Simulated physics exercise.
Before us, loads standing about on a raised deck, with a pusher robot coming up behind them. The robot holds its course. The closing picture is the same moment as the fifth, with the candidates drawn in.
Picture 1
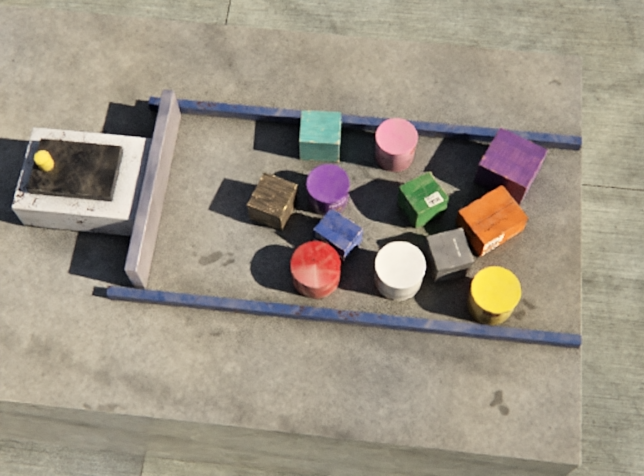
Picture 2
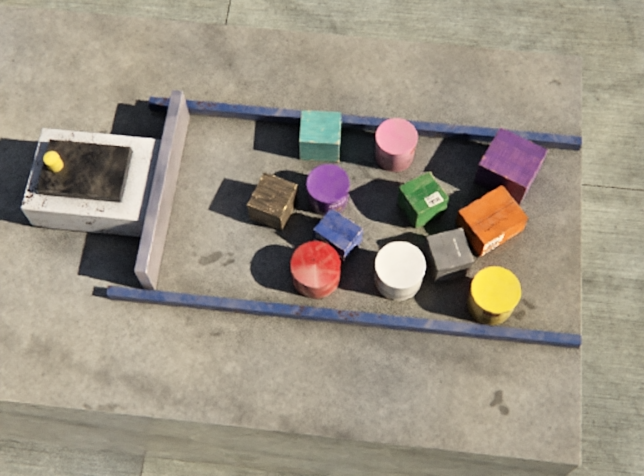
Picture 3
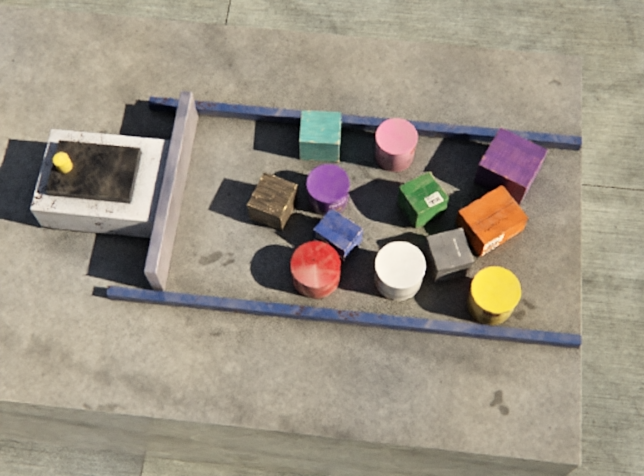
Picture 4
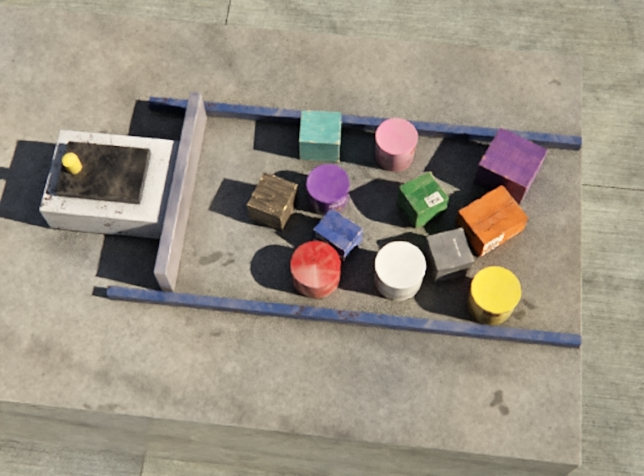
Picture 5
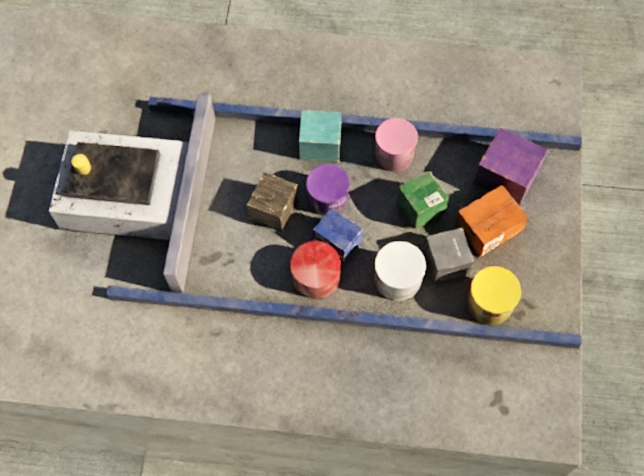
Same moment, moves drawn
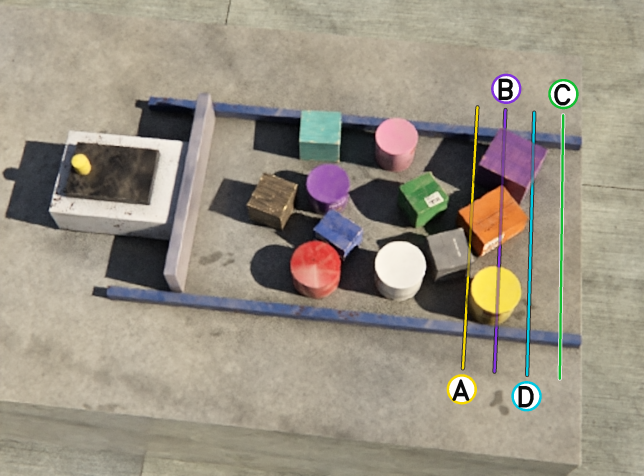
White robot with a wide pusher blade creeping right between blue rails toward colourful boxes and cylinders standing still on a deck.
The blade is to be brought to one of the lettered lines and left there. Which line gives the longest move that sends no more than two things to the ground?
It should halt at A.
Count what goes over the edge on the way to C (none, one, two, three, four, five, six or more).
Six or more.
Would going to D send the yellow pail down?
By then, yes.
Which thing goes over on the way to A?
The yellow pail goes over.
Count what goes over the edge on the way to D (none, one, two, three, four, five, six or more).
In all, six or more.
On the marked copy, A at (471, 230); B at (500, 233); C at (562, 239); D at (531, 236).
Following A. Soon after the start, robot (221, 183); turquoise crate (326, 137); blue parcel (344, 239).
Later, robot (322, 193); yellow pail (513, 299); orange parcel (501, 222).
In the end, robot (401, 201); yellow pail over the edge; purple crate (581, 177); one fallen.
As for the rest, B drops four; C drops eleven; D drops seven.
